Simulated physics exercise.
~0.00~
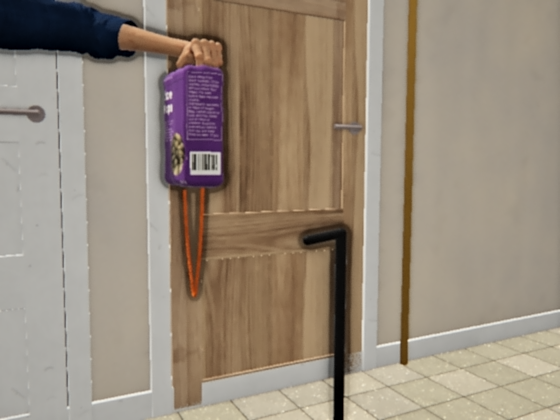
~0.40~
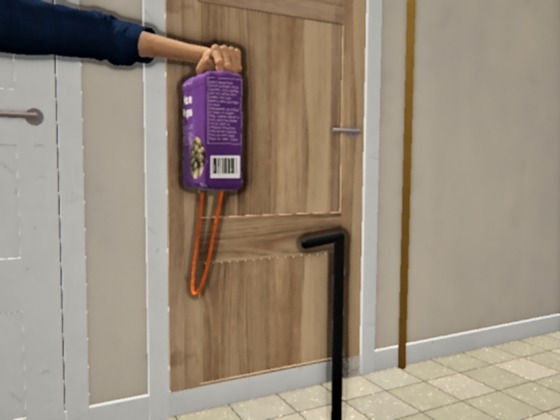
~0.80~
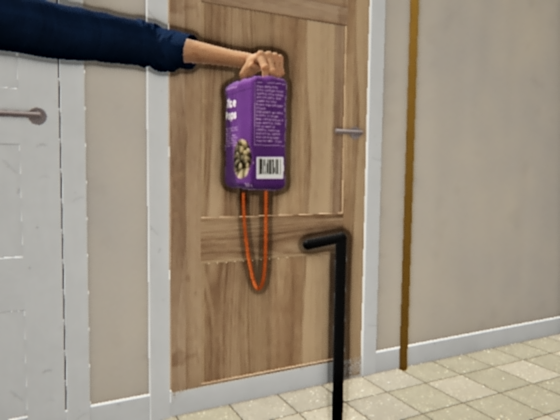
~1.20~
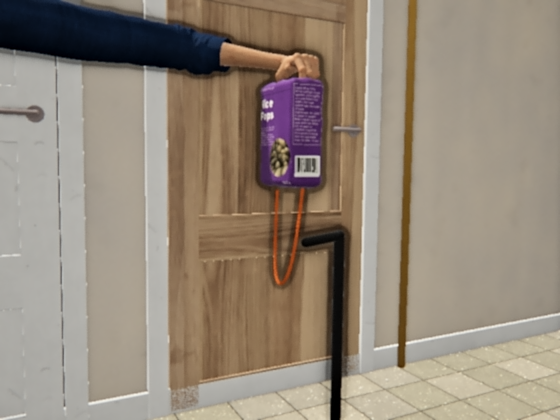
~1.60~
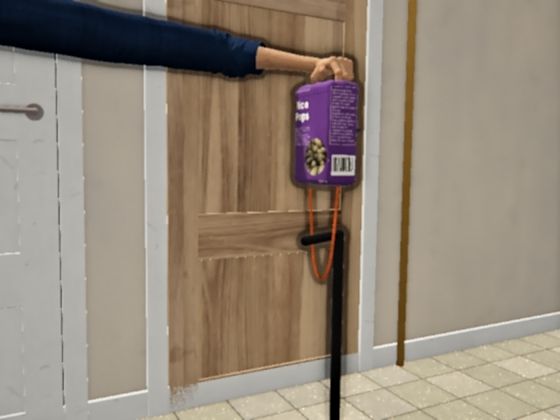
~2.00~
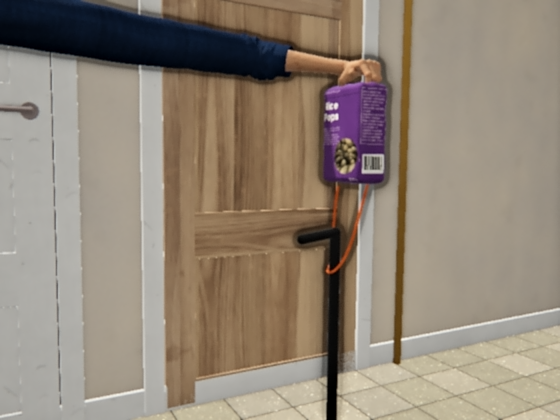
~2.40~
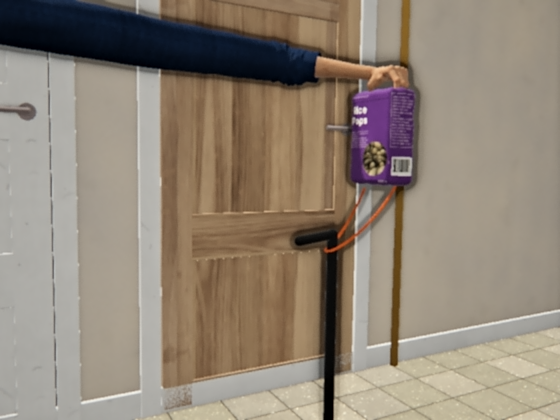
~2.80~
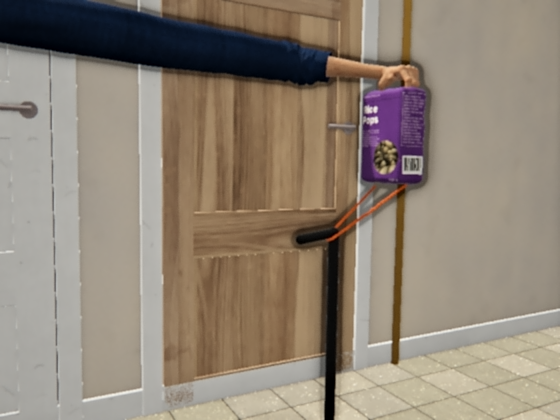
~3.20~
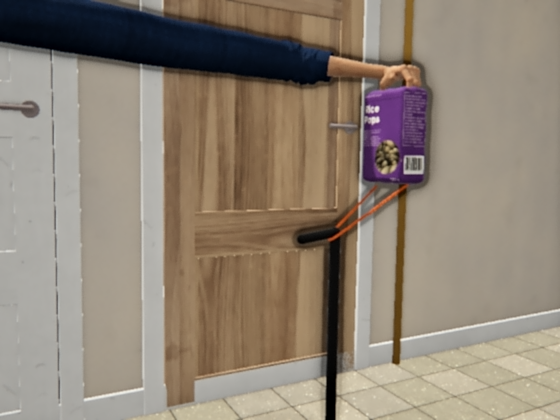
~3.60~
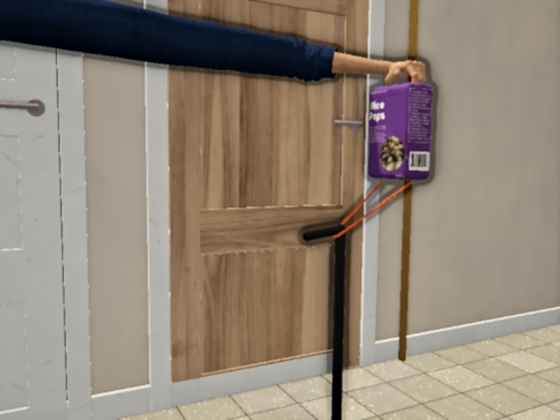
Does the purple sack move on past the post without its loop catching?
No, the loop catches on the post and pulls tight. The sack is held up just past it, with the hand stopped.
